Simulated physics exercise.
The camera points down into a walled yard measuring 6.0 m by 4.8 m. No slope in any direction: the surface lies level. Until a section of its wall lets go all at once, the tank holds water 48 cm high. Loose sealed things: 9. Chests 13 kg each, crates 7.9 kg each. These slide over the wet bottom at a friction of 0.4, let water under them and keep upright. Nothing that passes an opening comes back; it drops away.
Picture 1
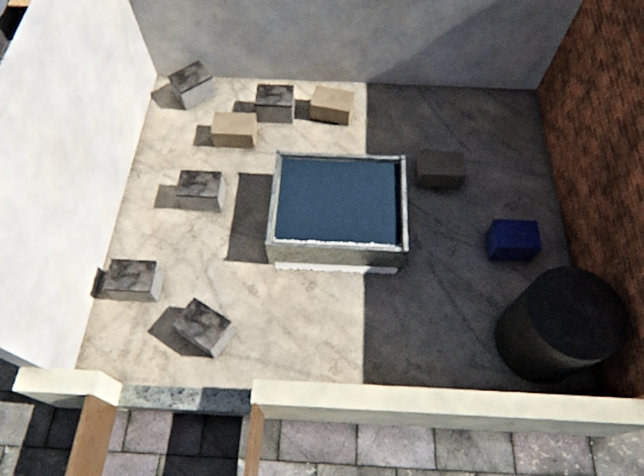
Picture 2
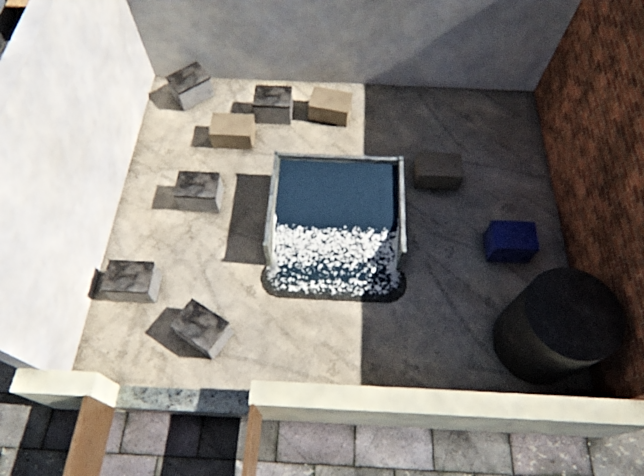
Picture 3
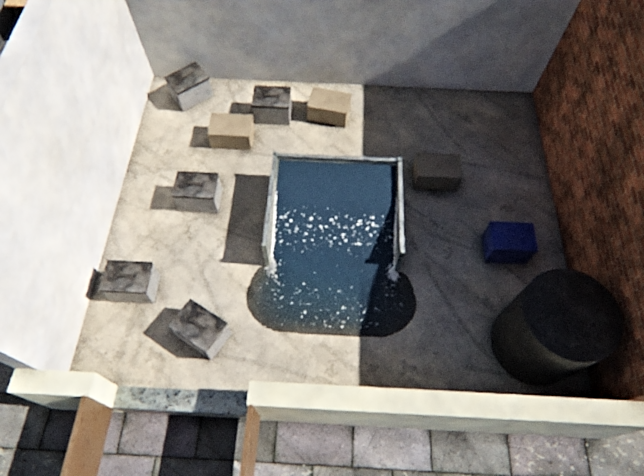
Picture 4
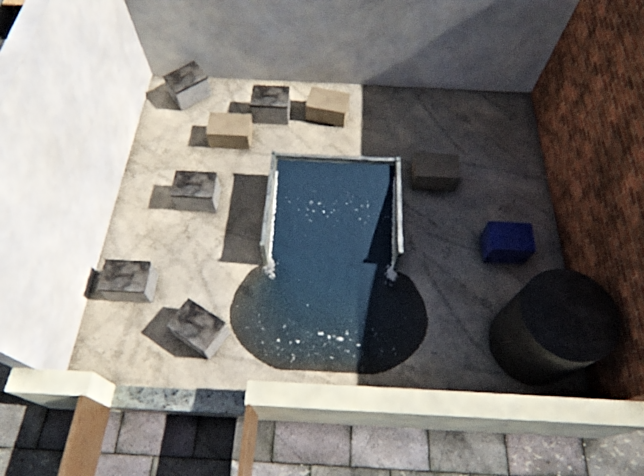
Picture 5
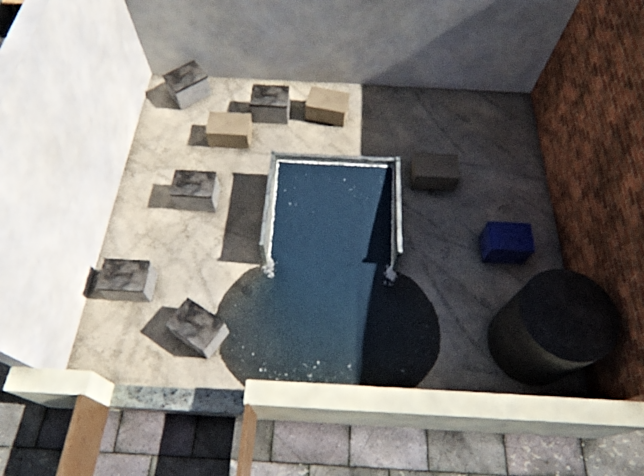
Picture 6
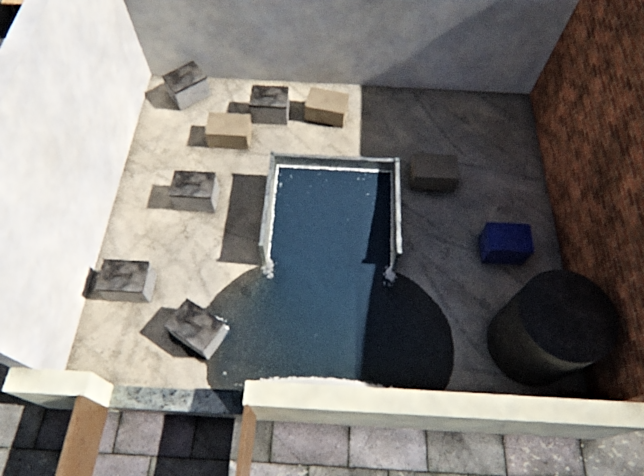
To begin with, a tank of still blue water stands in a walled yard among scattered blocks and a dark cylinder. Its near side gives way and water pours out in white froth, then spreads in a widening, rounded pool towards the near wall, while the blocks stay put.
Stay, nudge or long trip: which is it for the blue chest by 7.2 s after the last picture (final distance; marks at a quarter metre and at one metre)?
Modestly displaced.
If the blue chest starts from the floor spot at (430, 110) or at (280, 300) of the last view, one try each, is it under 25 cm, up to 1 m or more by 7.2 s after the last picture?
Run one, it remains planted; run two, it gets swept far.
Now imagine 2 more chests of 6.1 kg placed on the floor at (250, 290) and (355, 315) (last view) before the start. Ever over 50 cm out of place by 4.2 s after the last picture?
Beyond the mark, beyond the mark.
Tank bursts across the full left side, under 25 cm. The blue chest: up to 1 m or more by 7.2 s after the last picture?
Note: Blue chest essentially stationary.
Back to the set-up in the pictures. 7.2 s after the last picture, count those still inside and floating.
Tally: 0 of them.
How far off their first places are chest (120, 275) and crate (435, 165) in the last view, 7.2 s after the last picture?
In turn: 120 cm, 80 cm.
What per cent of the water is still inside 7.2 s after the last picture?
Around 76 % of the water.
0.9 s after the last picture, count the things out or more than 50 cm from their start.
By my reckoning, 0.
Then, 0.9 s after the last picture the blue chest is near (510, 237), 0.0 m from its start, aground; 0 of 9 are out; 0 afloat.
Then, 2.8 s after the last picture the blue chest is near (511, 225), 0.2 m from its start, aground; 0 of 9 are out; 1 afloat.
Then, 4.8 s after the last picture the blue chest is near (512, 196), 0.6 m from its start, aground; 0 of 9 are out; 0 afloat.
Then, 7.2 s after the last picture the blue chest is near (512, 196), 0.6 m from its start, aground; 0 of 9 are out; 0 afloat.
